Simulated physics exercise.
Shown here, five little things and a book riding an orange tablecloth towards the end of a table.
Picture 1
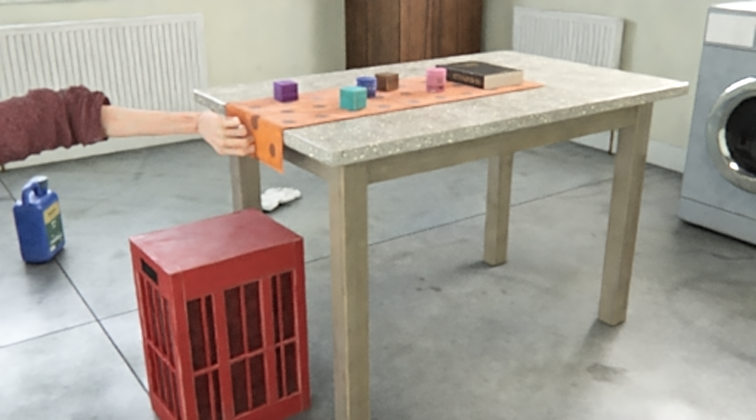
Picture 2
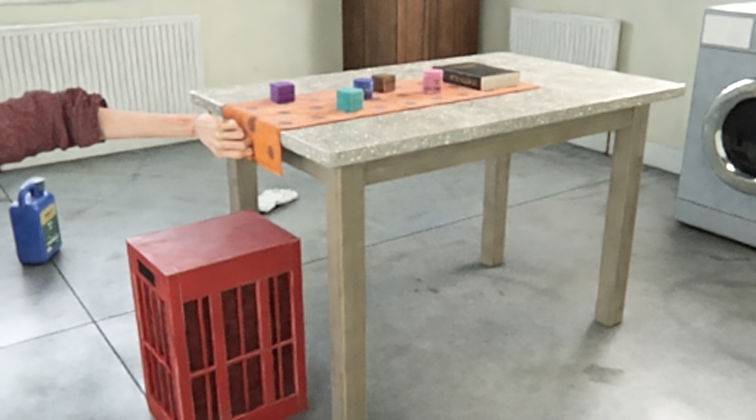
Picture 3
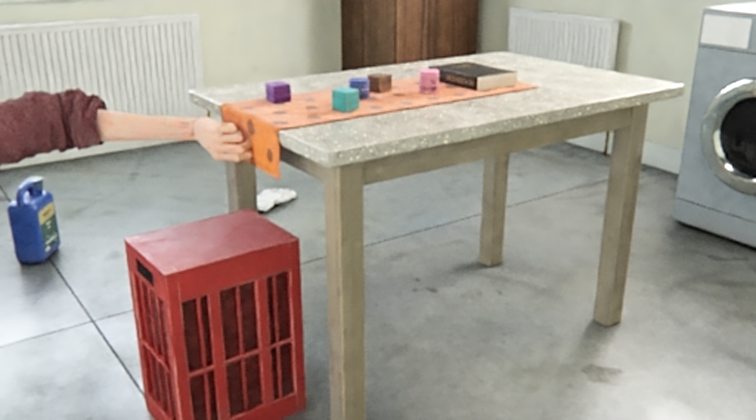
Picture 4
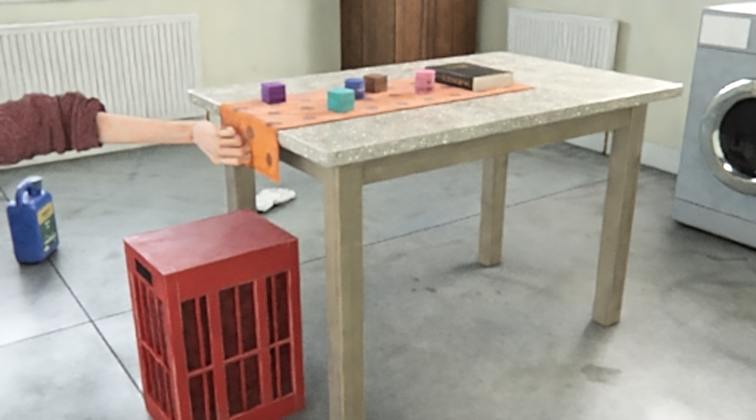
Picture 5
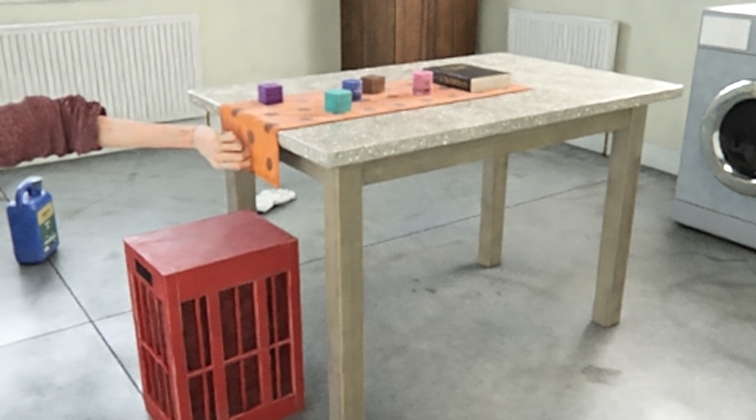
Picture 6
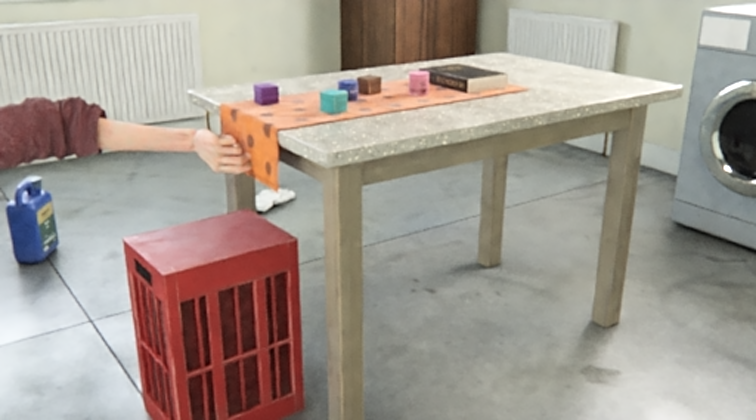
In a tiled room, a hand slowly pulls an orange cloth carrying small objects left.
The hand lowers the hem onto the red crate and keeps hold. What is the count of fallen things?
Over the edge go one.
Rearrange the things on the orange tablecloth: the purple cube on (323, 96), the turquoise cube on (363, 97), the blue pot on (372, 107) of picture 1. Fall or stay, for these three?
The purple cube holds on, the turquoise cube stays on, the blue pot keeps its place on top.
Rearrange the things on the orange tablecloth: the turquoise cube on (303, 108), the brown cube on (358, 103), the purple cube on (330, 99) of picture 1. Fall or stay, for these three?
The turquoise cube drops off, the brown cube keeps its place on top, the purple cube holds on.
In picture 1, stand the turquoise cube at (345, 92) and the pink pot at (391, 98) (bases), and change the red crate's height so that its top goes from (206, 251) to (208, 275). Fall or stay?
The turquoise cube does not fall, the pink pot does not fall.
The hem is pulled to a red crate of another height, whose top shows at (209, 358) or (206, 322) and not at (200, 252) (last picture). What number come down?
Over the edge go 4 and 3.
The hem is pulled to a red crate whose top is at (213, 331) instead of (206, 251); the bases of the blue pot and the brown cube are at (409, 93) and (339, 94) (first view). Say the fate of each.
The blue pot stays on; the brown cube is carried off.
Soon after, hem near (251, 204); all still up.
Then, hem on the crate; purple cube gone.
At rest, hem on the crate; purple cube gone. The table loses one.
